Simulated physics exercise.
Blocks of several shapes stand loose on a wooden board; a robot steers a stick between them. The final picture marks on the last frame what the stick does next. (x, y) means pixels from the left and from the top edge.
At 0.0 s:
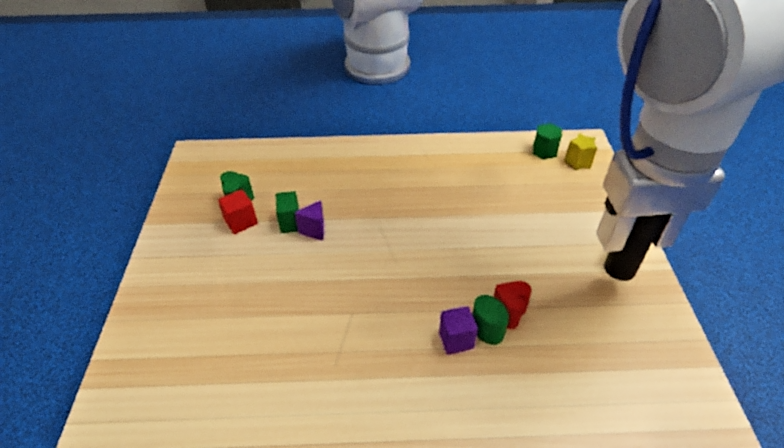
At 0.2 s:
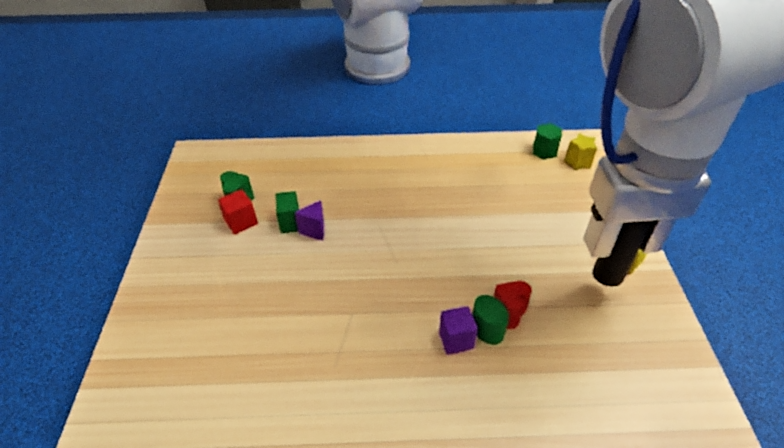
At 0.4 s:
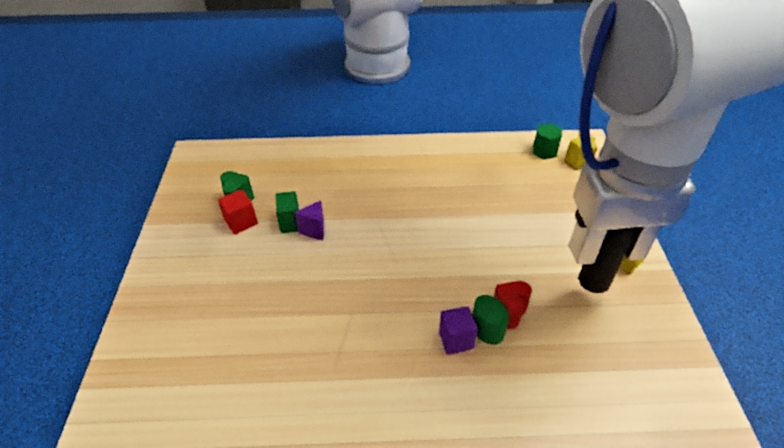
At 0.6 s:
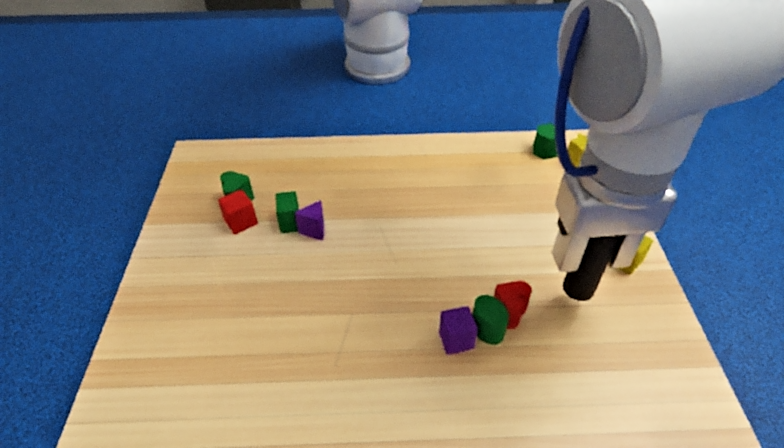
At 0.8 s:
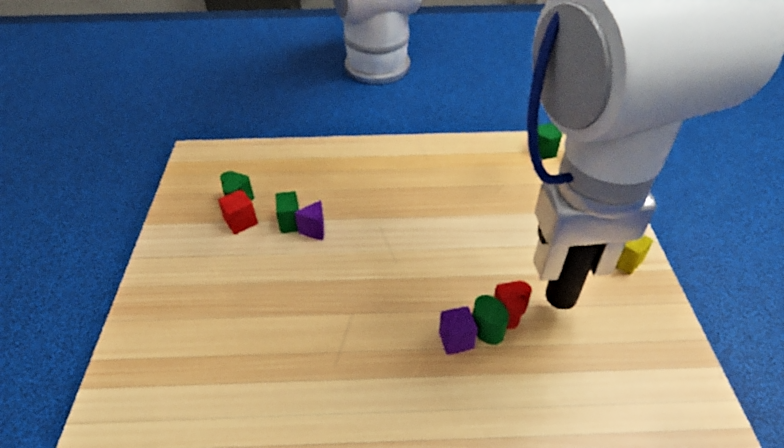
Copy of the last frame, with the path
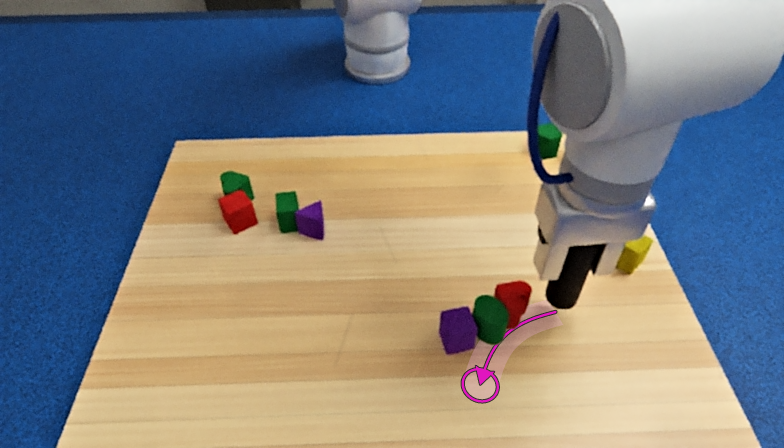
A robot arm moves its black stick left across the wooden board while the blocks stay still.
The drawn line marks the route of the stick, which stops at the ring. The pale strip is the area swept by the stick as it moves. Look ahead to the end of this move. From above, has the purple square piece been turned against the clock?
It seems so.
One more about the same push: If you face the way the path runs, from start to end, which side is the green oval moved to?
Right.
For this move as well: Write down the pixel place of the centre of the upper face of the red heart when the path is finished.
If I read the scene right, the answer is (492, 293).
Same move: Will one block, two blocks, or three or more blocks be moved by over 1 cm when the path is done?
Answer: 3+.
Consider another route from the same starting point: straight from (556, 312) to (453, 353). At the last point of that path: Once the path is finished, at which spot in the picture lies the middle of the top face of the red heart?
Close to (493, 290).
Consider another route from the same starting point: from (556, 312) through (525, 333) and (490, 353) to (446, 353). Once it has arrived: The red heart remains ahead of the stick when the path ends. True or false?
The claim does not hold.
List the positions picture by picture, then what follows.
The first frame shows lower end of the stick at (620, 270), tops of blocks, purple square piece at (459, 320), green oval at (492, 309), red heart at (515, 292).
The second frame shows stick at (608, 275), blocks as before.
The third frame shows stick at (594, 282), blocks as before.
The fourth frame shows stick at (578, 289), blocks as before.
The fifth frame shows stick at (561, 297), purple square piece at (459, 320), green oval at (492, 309), red heart at (515, 292).
The drawn path runs from (556, 312) over (520, 324) and (494, 349) to (480, 385).
On the path given first. One third of the way, stick at (523, 310); purple square piece at (451, 322), turned 15° anticlockwise; green oval at (476, 310); red heart at (498, 292).
Two thirds of the way, stick at (497, 335); purple square piece at (443, 325), turned 30° anticlockwise; green oval at (465, 309), turned 15° anticlockwise; red heart at (492, 293), turned 25° clockwise.
At the end, stick at (483, 371); purple square piece at (443, 325), turned 30° anticlockwise; green oval at (465, 309), turned 15° anticlockwise; red heart at (492, 293), turned 25° clockwise.
